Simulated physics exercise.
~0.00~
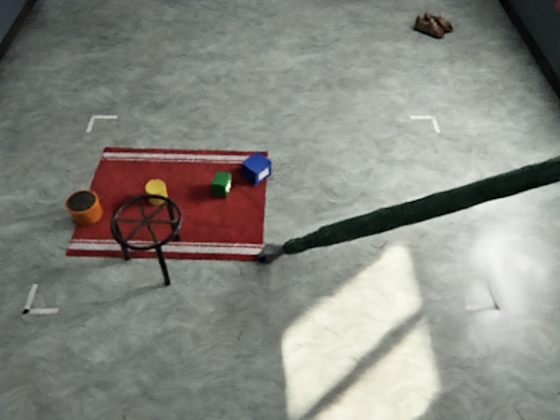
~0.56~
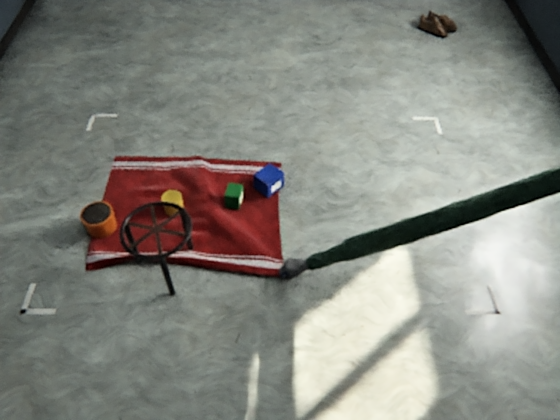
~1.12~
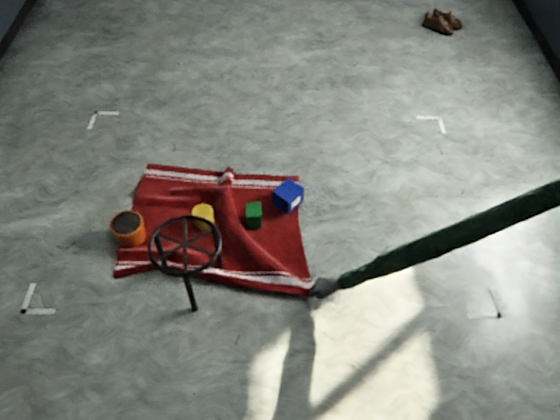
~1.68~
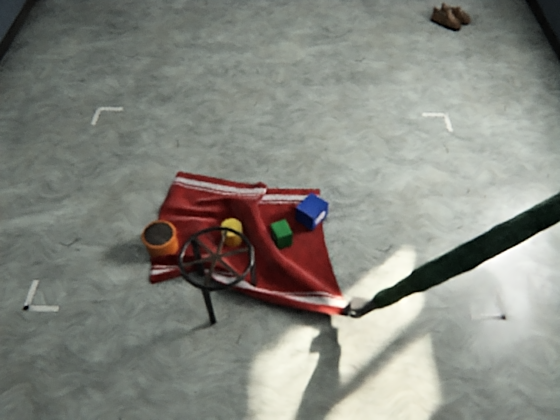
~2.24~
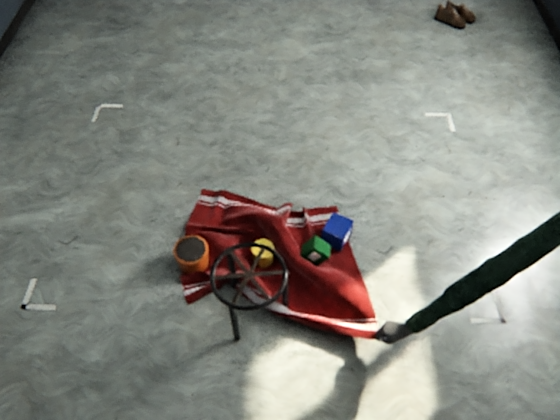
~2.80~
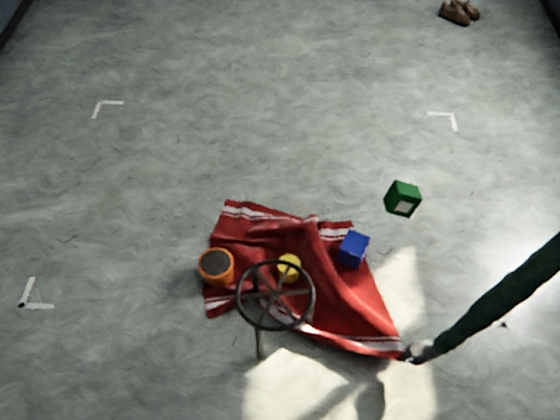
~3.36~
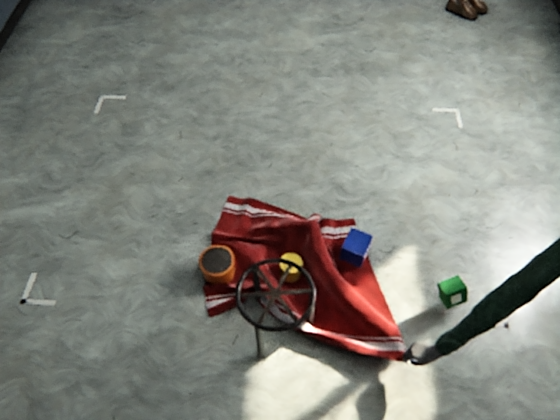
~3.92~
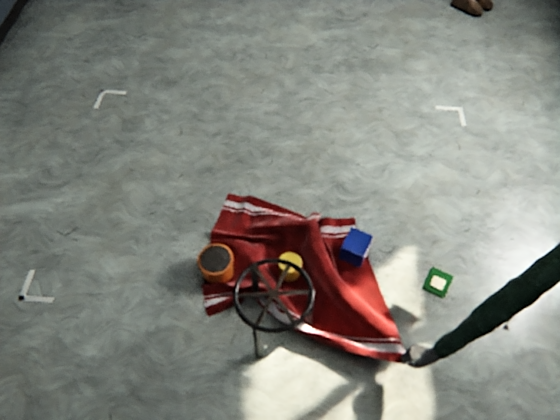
A dark green arm, reaching in from the right, grips the near right corner of a red mat with white-striped ends on a grey hallway floor, seen from above. On the mat sit an orange pot at left, a yellow bucket behind a black stool, and a green carton beside a blue box. The arm drags the mat toward the lower right, carrying everything along as the cloth wrinkles and bunches. The green carton tips, flies up off the mat to the right, drops to the bare floor and rolls slightly back. The mat stops, crumpled, with the other four objects still together.
